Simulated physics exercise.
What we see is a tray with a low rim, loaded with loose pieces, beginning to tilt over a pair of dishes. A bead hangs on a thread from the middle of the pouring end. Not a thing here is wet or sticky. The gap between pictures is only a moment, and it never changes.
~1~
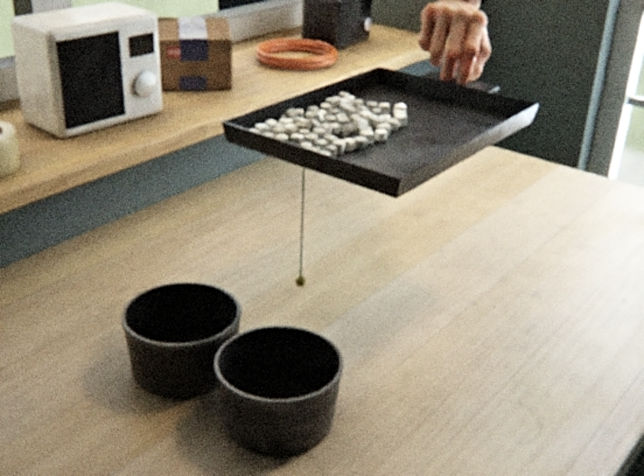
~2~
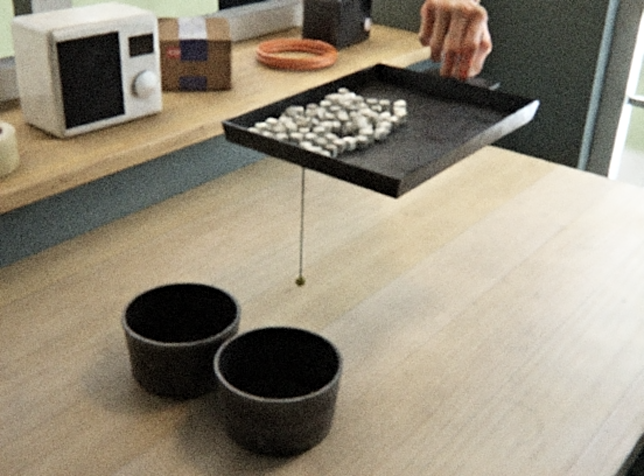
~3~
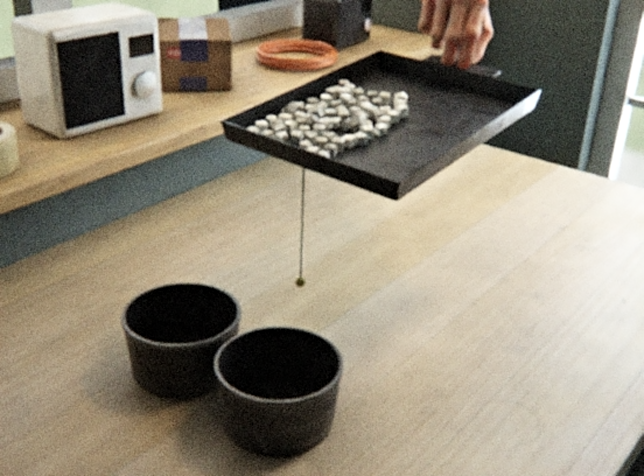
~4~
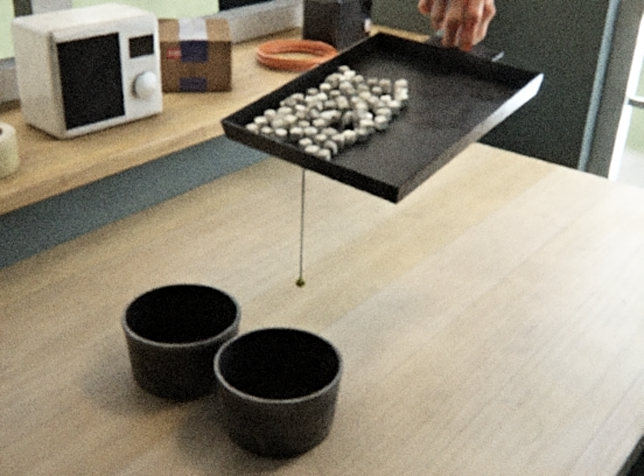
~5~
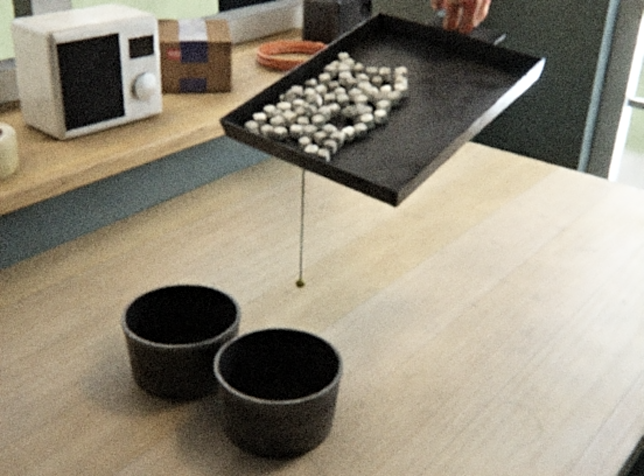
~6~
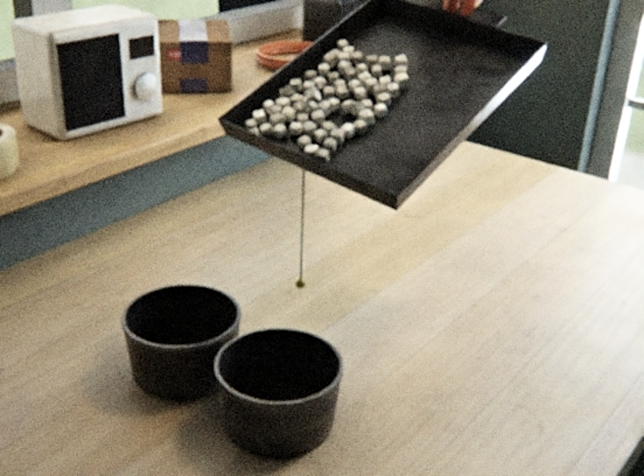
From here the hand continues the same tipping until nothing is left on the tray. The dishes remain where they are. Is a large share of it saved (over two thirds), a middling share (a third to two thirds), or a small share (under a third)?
A middling share is saved.
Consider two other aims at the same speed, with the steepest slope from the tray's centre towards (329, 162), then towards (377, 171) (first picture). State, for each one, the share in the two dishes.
Around 70 per cent first, around 20 per cent next.
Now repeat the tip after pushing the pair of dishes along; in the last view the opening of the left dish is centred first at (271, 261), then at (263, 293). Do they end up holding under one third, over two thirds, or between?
In order: Under a third, then in the middle band.
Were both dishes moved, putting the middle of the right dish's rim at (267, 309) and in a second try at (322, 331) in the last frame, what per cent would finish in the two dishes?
Some 30 percent in the first case, 50 percent in the second.
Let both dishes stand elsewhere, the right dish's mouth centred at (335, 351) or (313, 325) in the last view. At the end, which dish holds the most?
Place one: The rightmost one; place two: The rightmost one.
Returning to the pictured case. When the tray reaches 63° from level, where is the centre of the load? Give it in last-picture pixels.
I'd mark it close to (321, 140).
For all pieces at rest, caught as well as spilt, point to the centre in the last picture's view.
Around (281, 402).
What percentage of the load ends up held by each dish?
Left 20 %, right 30 %.
Soon after the last picture, tray tipped steeply; all on the tray.
A little later, tray tipped past a quarter turn; nearly all on the tray; a stray few outside both.
Later still, tray tipped past a quarter turn; about a third in the right dish; a small part in the left dish; about half outside both.
By the end, tray tipped past a quarter turn; about a third in the right dish; a small part in the left dish; about half outside both.
